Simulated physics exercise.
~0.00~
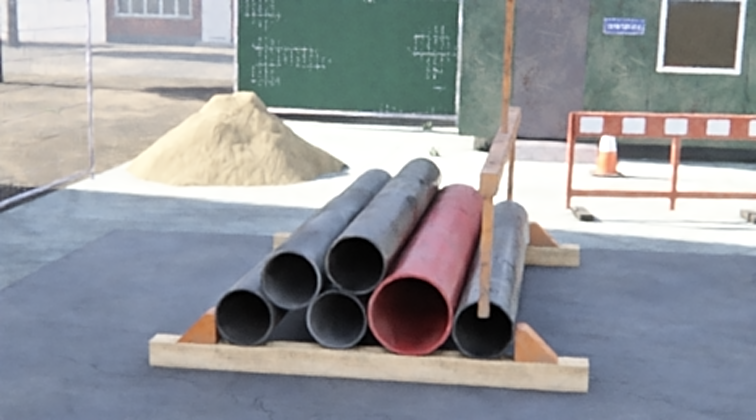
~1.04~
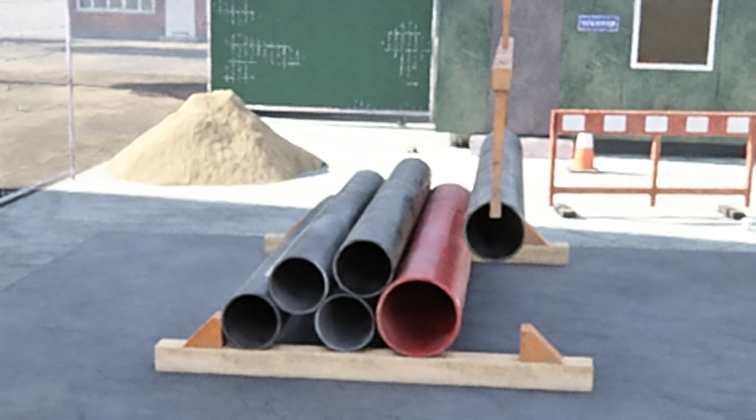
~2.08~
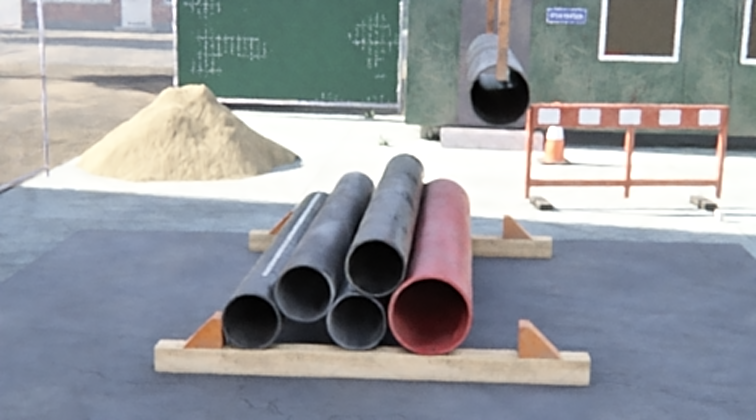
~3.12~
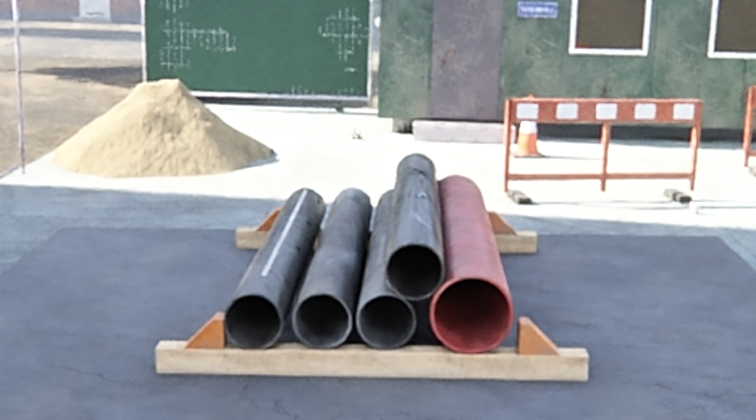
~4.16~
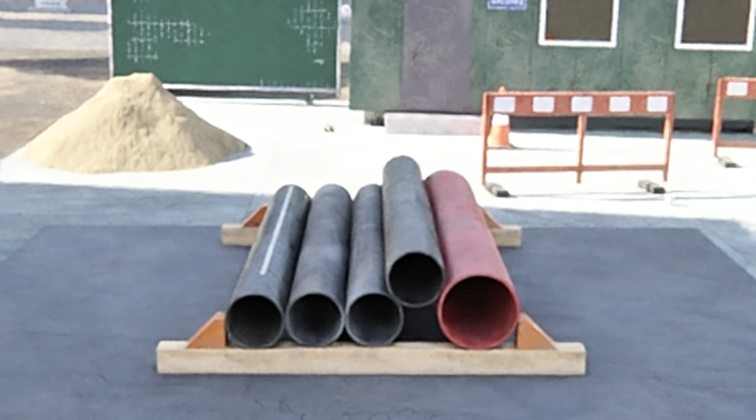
At first, five grey pipes and a red one lie stacked on timber bearers between wedges, with a sand heap behind and an orange beam hooked to the grey pipe at the far right. The beam hoists that pipe up and clear, while the red pipe stays put beside the gap it leaves. Then the red pipe rolls right into the space, and the grey ones shift. The left upper pipe drops into the bottom row. Finally, the red pipe has lost its place and sits by the right wedge, with one grey pipe still perched against it above the others.
